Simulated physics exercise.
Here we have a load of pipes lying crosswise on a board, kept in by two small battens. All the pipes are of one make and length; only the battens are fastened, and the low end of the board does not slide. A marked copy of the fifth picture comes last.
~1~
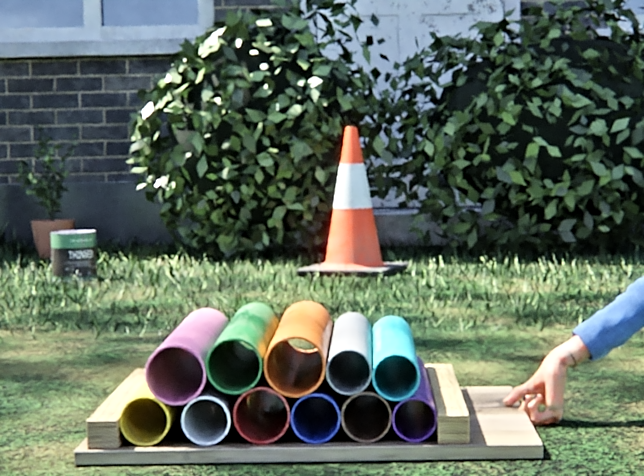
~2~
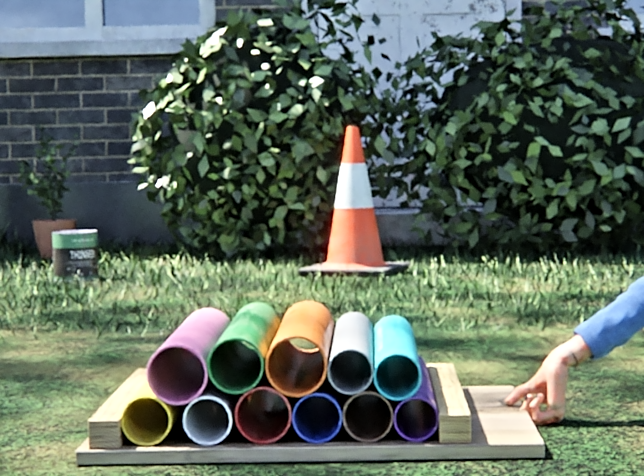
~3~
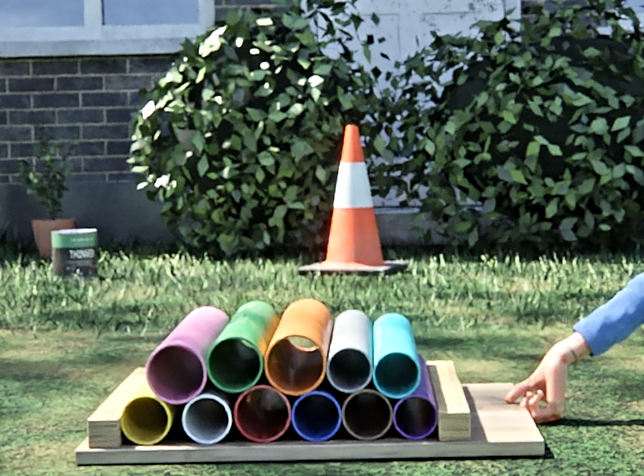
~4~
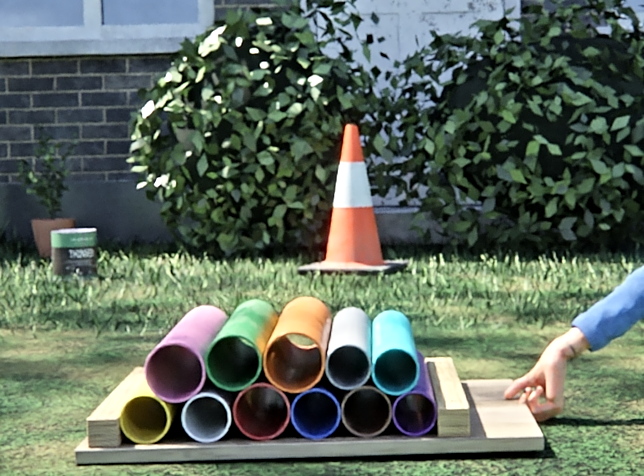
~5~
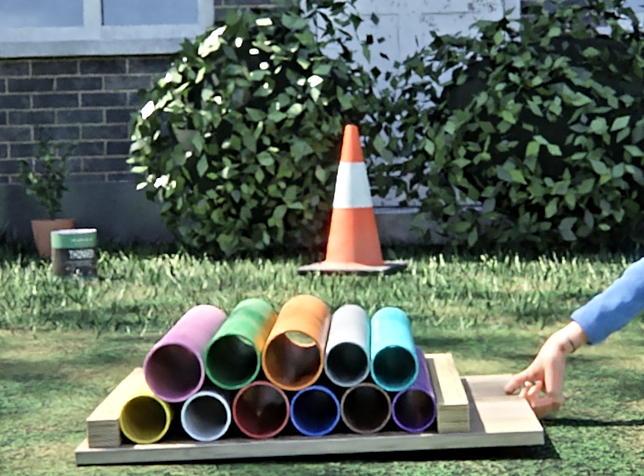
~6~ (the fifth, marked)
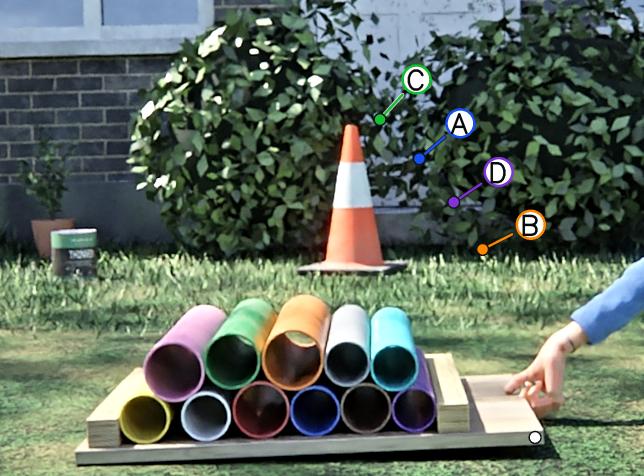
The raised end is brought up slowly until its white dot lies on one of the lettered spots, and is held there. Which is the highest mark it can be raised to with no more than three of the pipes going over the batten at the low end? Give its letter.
No higher than B.
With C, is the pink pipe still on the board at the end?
No.
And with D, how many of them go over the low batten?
It comes to four.
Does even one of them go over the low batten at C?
Yes, at C.
On the marked copy, A at (419, 159); B at (483, 250); C at (380, 120); D at (454, 202); the white dot at (535, 438).
Taking B. A third of the way, board at 16°.
Two thirds of the way, board at 26°.
When it is over, board at 26°, three over the low batten (orange, pink, green).
As for the rest, A five over the low batten; C five over the low batten; D four over the low batten (orange, pink, green, grey).
